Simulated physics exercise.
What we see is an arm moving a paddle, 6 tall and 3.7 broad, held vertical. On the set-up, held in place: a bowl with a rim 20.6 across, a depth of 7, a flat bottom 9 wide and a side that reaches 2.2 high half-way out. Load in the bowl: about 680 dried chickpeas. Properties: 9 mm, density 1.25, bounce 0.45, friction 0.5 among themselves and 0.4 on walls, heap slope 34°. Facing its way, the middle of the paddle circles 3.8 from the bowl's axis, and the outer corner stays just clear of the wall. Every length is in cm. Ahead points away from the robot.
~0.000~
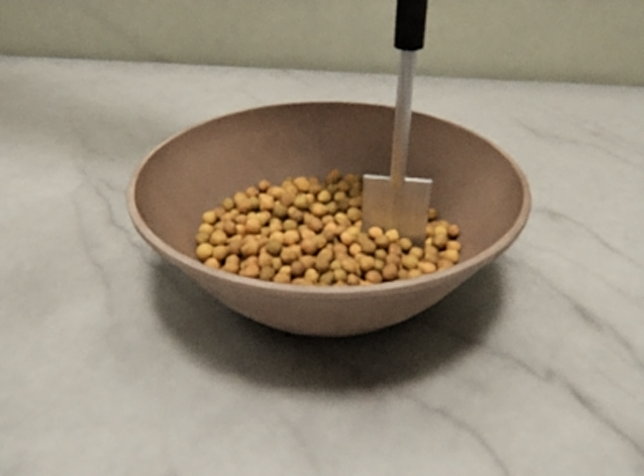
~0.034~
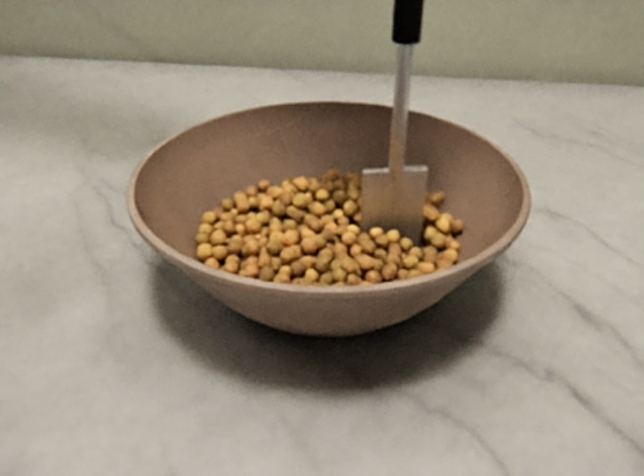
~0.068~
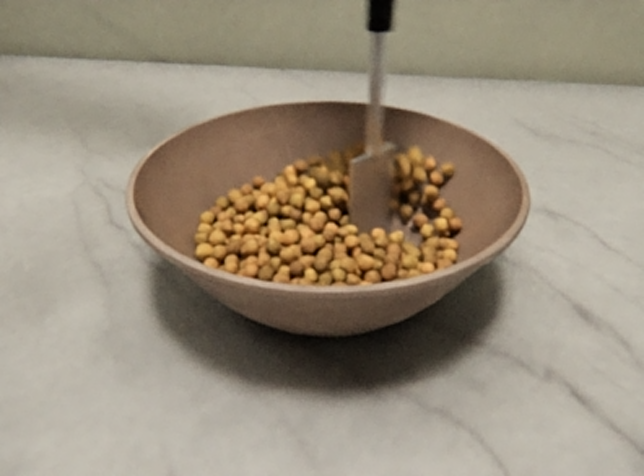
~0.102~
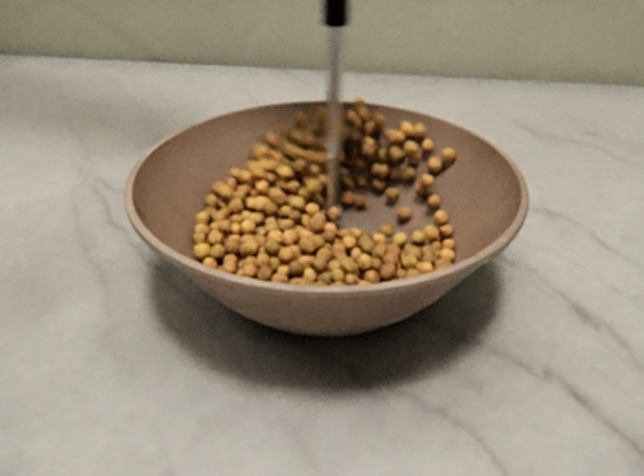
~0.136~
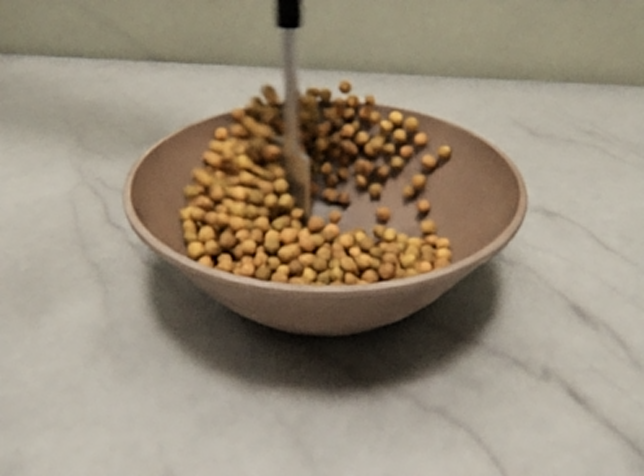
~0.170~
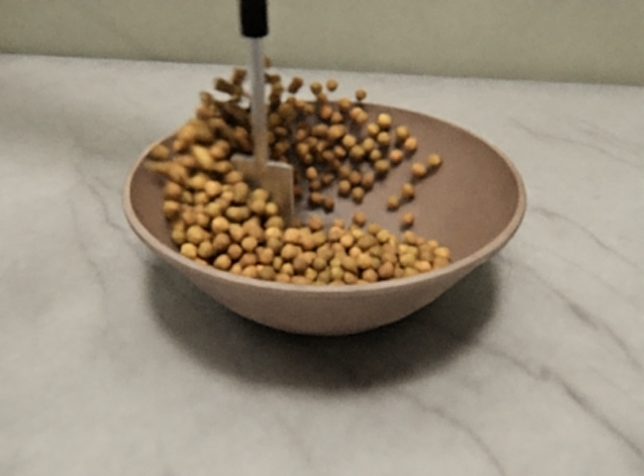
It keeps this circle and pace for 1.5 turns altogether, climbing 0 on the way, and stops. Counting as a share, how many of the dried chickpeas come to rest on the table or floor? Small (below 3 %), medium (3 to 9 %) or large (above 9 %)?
It is large.
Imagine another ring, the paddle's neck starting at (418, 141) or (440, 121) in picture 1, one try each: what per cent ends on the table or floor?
35 and 25 per cent.
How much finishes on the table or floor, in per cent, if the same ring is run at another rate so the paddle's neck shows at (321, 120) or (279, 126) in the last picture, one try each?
Some 0 and 5 per cent respectively.
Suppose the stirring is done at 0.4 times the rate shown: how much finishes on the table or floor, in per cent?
About 0 per cent.
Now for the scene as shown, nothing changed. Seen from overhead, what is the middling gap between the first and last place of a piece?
Around 8 cm.
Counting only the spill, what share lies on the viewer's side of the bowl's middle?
It comes out near 50 percent.
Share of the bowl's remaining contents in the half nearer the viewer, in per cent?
Estimate: Some 55 %.
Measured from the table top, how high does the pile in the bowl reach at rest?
Top height: Around 6.5 cm.
By 0.30 s, 308° round, highest piece 10 above the table; 636 in the bowl, 17 on the table or floor, 32 in flight or on the tool.
By 0.42 s, 88° round, highest piece 9 above the table; 598 in the bowl, 60 on the table or floor, 27 in flight or on the tool.
By 0.68 s, 180° round, highest piece 7 above the table; 572 in the bowl, 113 on the table or floor.
By 1.38 s, 180° round, highest piece 6 above the table; 572 in the bowl, 113 on the table or floor.
Final count, 572 in the bowl, 113 on the table or floor. That is 16 % on the table or floor.
